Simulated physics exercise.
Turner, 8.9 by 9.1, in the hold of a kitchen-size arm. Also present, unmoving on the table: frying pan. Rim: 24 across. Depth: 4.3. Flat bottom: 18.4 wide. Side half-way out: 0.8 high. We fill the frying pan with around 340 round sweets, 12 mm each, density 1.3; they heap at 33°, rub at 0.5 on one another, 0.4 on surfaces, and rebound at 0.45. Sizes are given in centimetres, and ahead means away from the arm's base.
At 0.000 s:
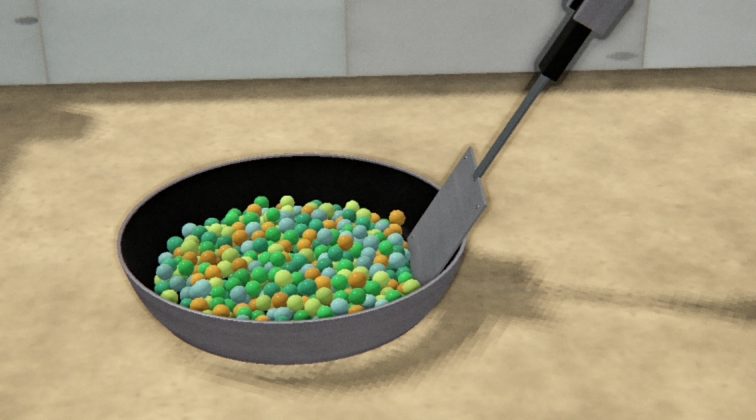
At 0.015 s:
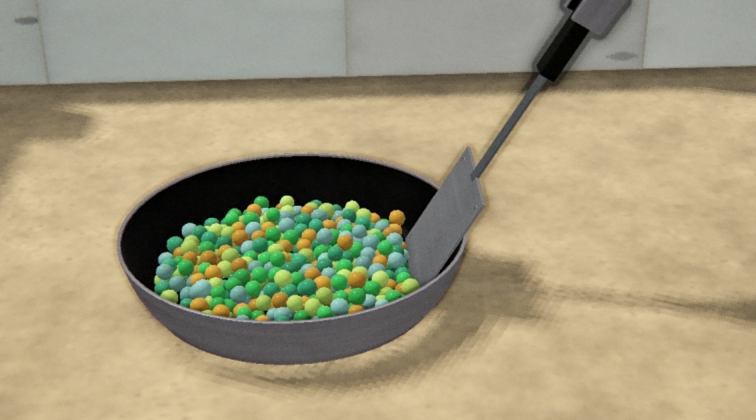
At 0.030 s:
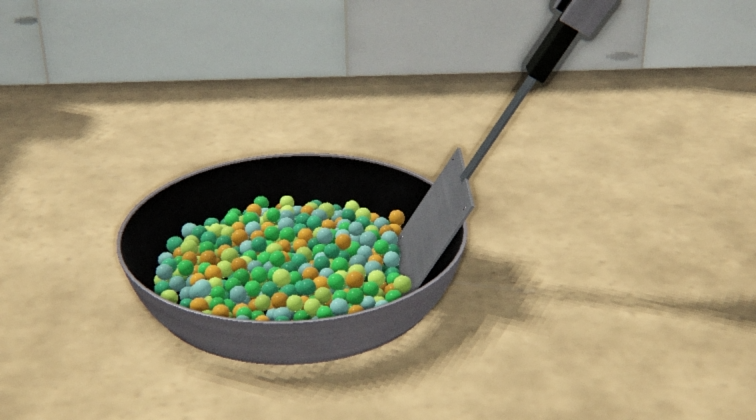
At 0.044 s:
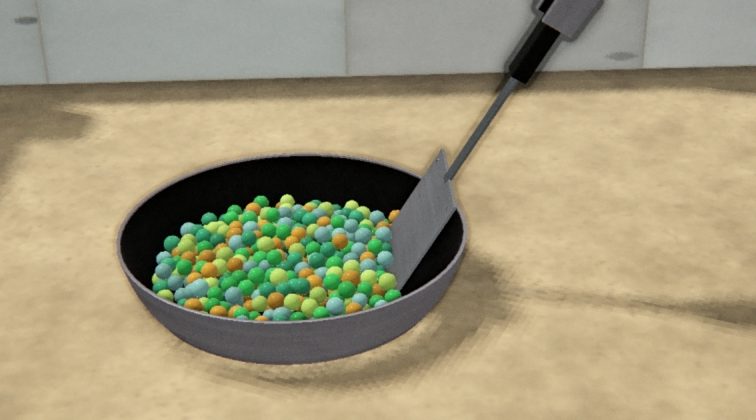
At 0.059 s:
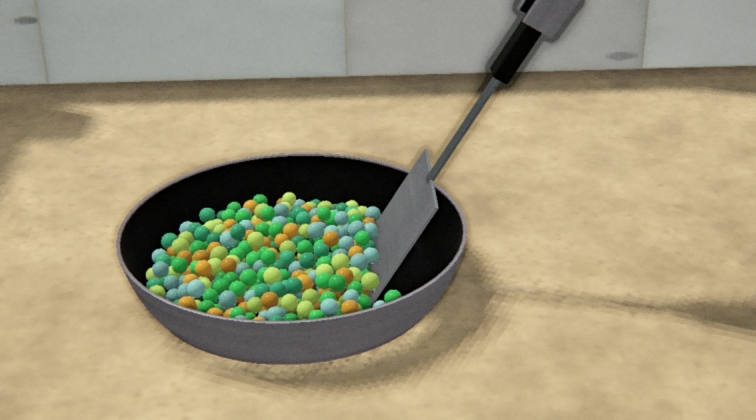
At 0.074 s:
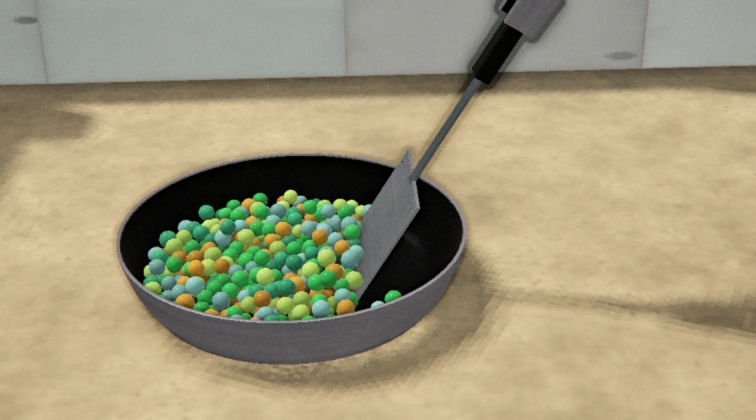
On a sandy-coloured tabletop in front of a pale panelled wall, a dark frying pan holds a heap of green, yellow, orange and blue balls, with a turner resting inside its right edge. The turner slides left, pushing the heap leftward and baring dark pan behind its blade.
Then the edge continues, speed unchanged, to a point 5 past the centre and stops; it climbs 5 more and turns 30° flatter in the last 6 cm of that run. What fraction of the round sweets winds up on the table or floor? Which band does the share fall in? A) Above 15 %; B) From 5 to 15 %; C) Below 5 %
(B) From 5 to 15 %.
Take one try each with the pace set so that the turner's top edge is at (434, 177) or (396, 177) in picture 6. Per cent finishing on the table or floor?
Near 0 per cent in the first try and near 10 per cent in the second.
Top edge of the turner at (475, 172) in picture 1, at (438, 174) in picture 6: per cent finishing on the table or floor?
It works out to about 0 %, more or less.
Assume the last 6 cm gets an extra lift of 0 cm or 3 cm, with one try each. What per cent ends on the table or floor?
First try around 0 percent, second try around 5 percent.
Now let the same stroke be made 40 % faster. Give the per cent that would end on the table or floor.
10 per cent, about.
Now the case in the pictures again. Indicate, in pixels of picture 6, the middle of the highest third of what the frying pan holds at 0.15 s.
The middle sits at approx. (246, 244).
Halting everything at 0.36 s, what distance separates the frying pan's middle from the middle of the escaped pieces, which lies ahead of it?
About 20 cm.
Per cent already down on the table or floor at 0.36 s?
I'd put it at around 8 per cent.
By 0.11 s, sloping 57°, highest piece 4 above the table; 345 in the frying pan.
By 0.15 s, sloping 45°, highest piece 6 above the table; 345 in the frying pan.
By 0.36 s, sloping 29°, highest piece 5 above the table; 317 in the frying pan, 27 on the table or floor, 1 on the blade or in flight.
By 1.41 s, sloping 29°, highest piece 4 above the table; 317 in the frying pan, 28 on the table or floor.
Final count, 317 in the frying pan, 28 on the table or floor. That is 8 % on the table or floor.
